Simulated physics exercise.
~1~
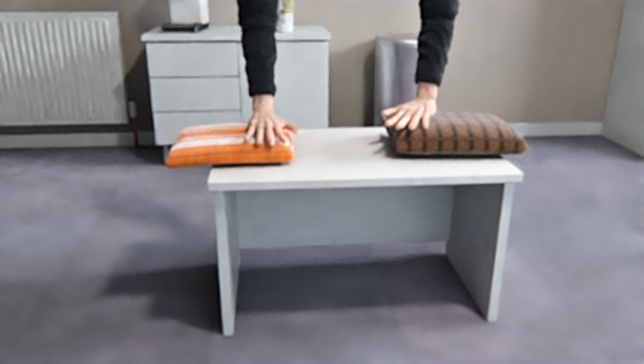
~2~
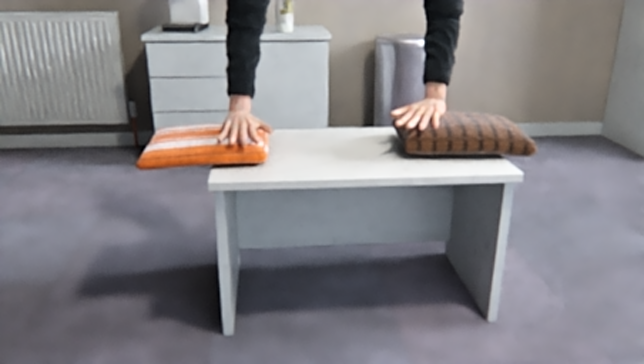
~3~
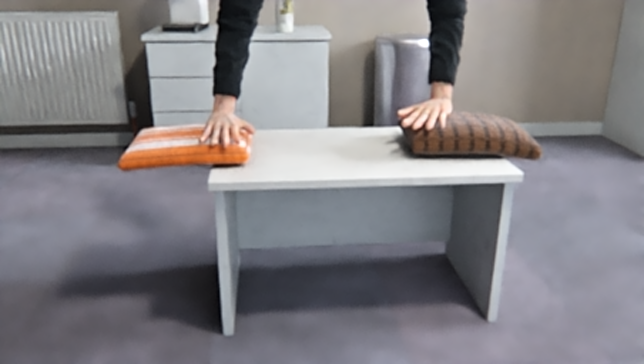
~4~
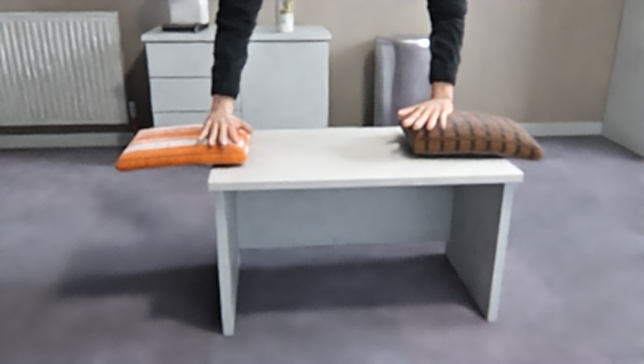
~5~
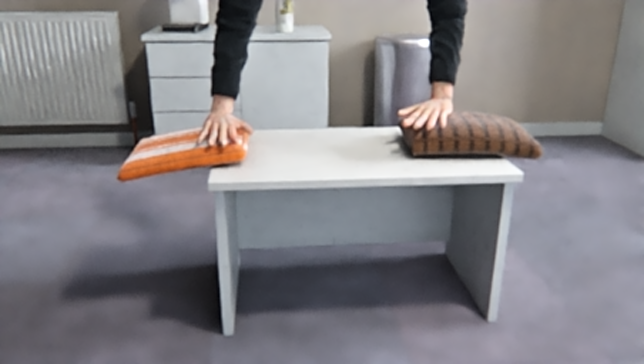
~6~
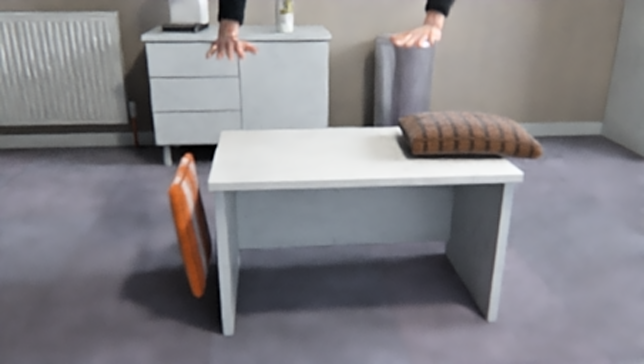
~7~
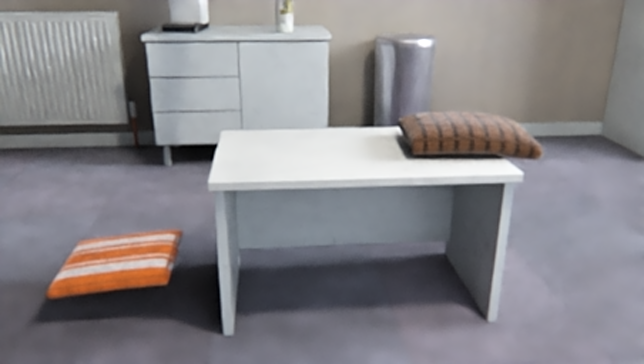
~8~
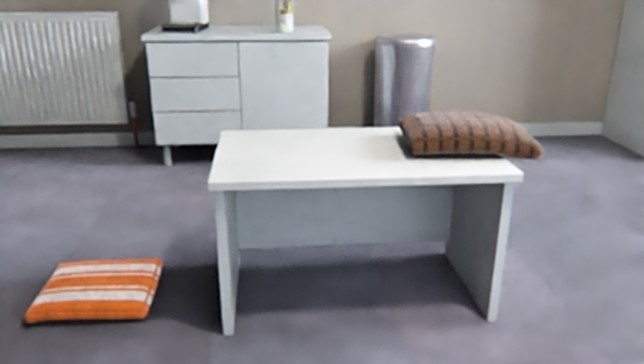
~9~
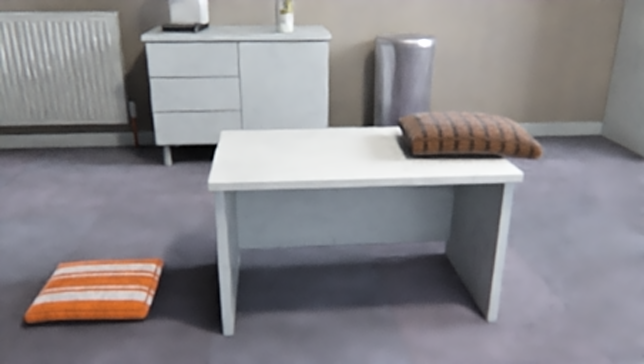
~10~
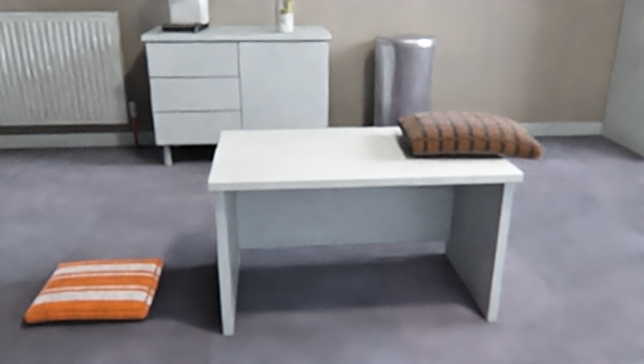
In this clip, two hands slide an orange striped seat pad left and a brown pillow right toward opposite ends of a white table, then lift away. The seat pad tips off and lands on the floor to the left, while the pillow stays on the tabletop.
